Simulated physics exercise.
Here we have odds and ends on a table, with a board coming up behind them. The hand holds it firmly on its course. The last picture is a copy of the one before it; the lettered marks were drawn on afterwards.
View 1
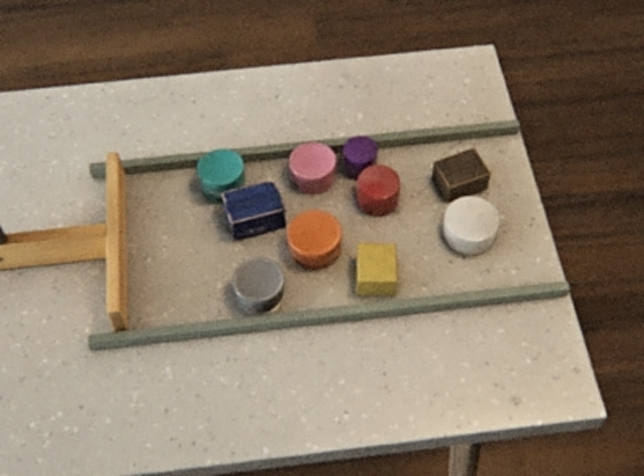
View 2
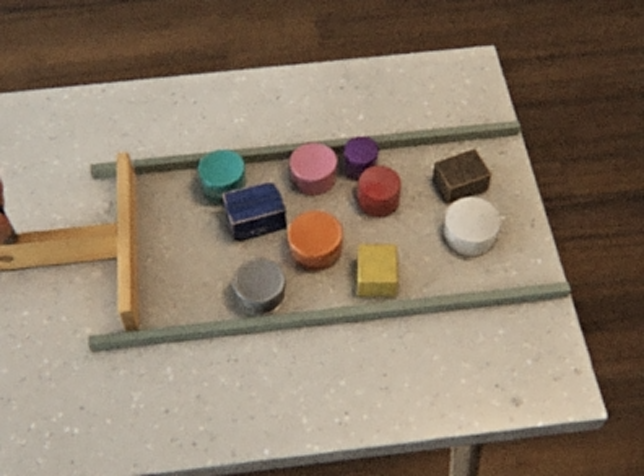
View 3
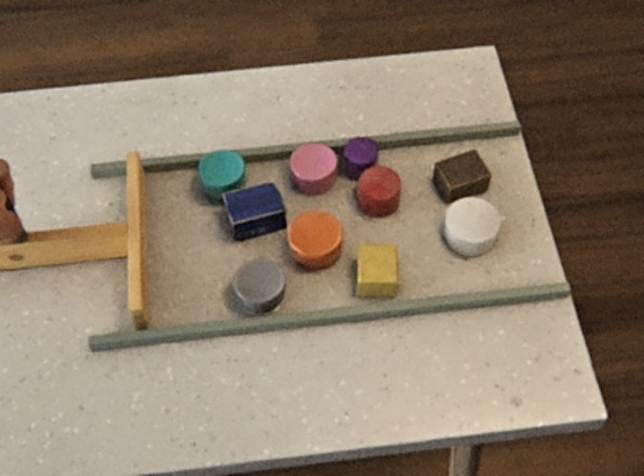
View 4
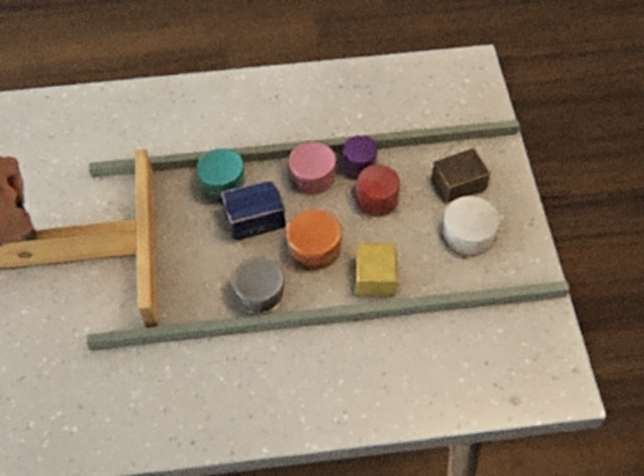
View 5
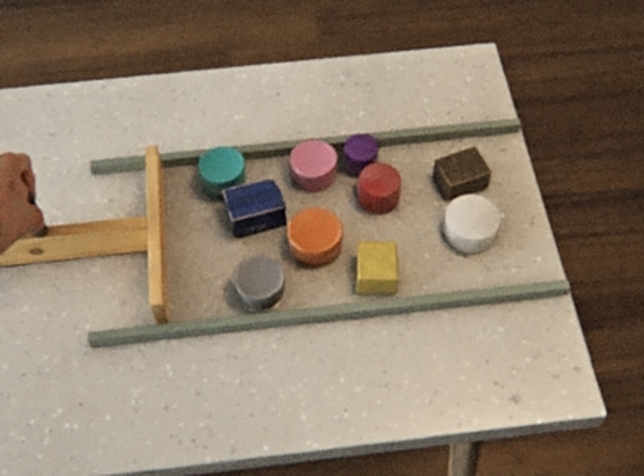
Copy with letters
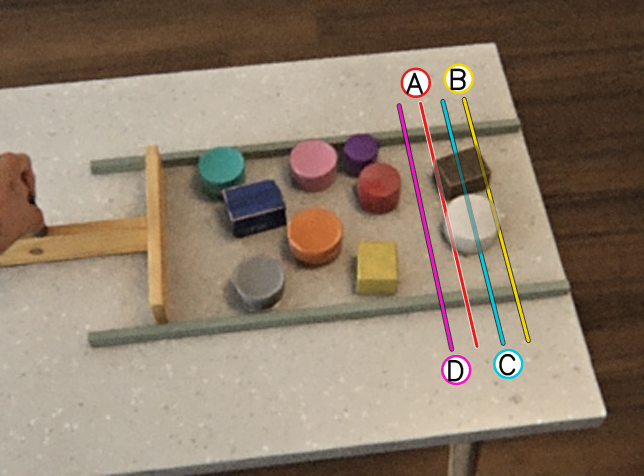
We see colourful round and boxy objects resting between two rails on a pale table, while a hand at the left pushes a wooden board by its handle slowly rightward, narrowing the gap to the objects, which stay still.
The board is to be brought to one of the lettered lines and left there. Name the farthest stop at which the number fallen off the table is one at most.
D is the last line within the limit.
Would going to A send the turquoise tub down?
By then, no.
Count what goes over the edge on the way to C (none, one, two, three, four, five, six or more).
By then, four.
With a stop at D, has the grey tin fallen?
No.
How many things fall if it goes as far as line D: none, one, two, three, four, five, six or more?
In all, none.
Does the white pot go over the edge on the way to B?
By then, yes.
On the marked copy, A at (446, 215); B at (494, 210); C at (470, 212); D at (423, 217).
Taking D. A third of the way, board (250, 210); pink tub (321, 166); turquoise tub (275, 169).
Two thirds of the way, board (347, 200); purple pot (447, 145); red tin (425, 193).
When it is over, board (421, 193); black block (530, 166); purple pot (515, 138); none fallen.
As for the rest, A drops two; B drops six; C drops four.
